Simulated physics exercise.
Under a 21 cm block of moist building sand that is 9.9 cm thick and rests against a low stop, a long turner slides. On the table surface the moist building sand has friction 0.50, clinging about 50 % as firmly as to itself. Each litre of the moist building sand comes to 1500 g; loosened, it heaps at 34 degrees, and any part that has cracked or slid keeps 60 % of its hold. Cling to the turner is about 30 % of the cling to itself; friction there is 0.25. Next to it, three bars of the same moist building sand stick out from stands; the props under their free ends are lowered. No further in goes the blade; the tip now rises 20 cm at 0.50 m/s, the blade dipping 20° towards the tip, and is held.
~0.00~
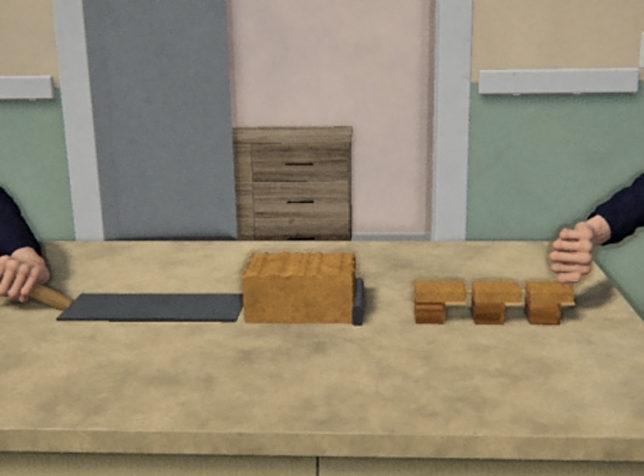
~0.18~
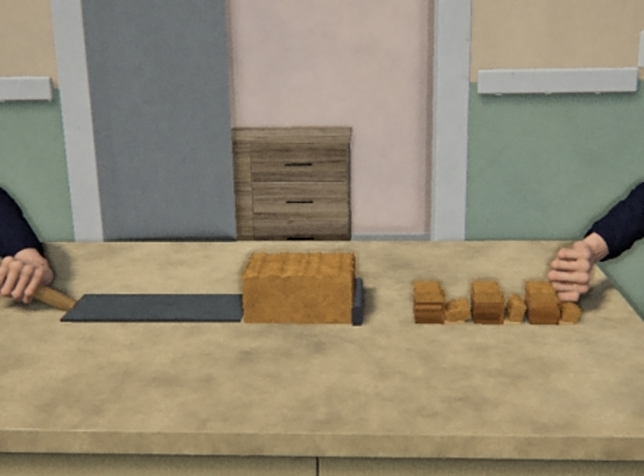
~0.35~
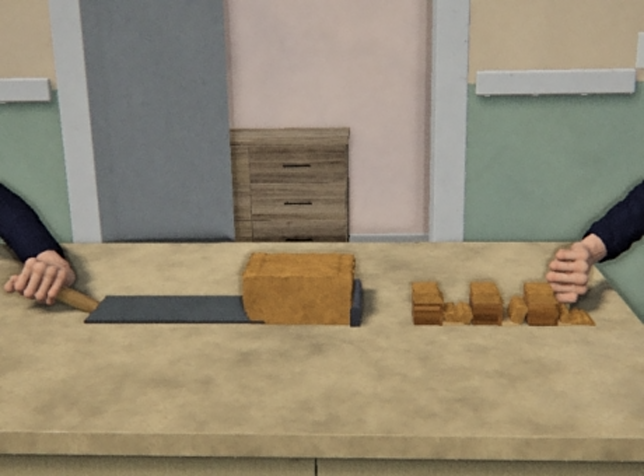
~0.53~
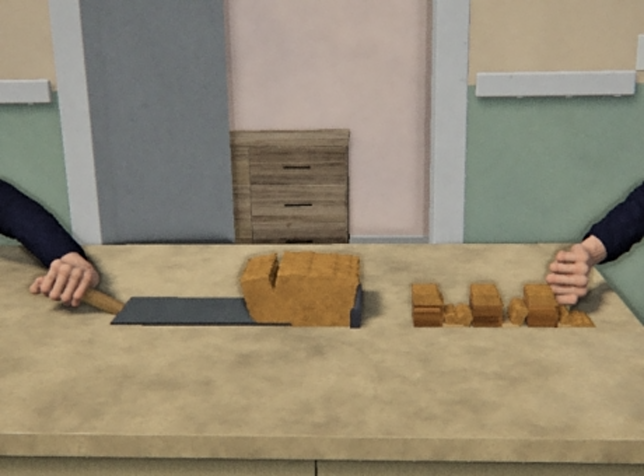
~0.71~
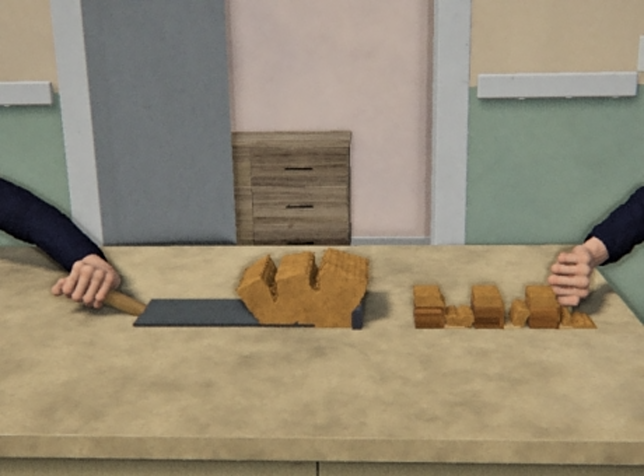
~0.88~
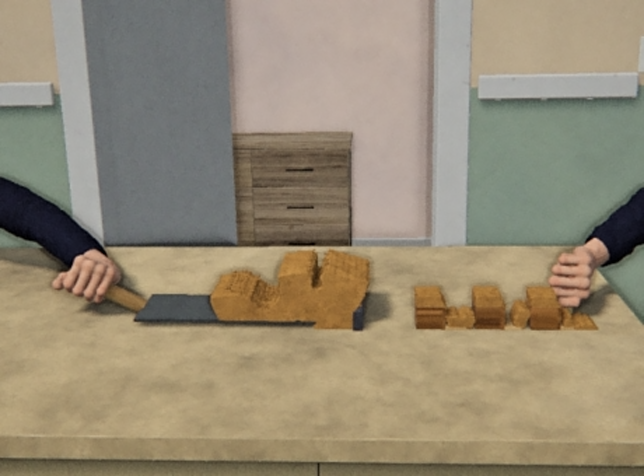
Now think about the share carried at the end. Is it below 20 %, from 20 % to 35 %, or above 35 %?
From 20 % to 35 %.
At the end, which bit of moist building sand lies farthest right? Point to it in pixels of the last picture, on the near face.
At roughly (468, 327).
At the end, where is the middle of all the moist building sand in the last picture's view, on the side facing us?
I'd place it around (330, 279).
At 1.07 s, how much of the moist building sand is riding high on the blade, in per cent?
Roughly 40 per cent.
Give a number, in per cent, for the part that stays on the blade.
I'd say around 30 %.
By 1.07 s, the tip is 9.7 cm up.
By 1.30 s, the tip is 20 cm up and 53 % is riding high on the blade.
By 1.52 s, the tip is 20 cm up and 53 % is riding high on the blade.
By 1.74 s, the tip is 20 cm up and 30 % is riding high on the blade.
By 2.10 s, at the end, the tip is 20 cm up and 28 % is riding high on the blade.
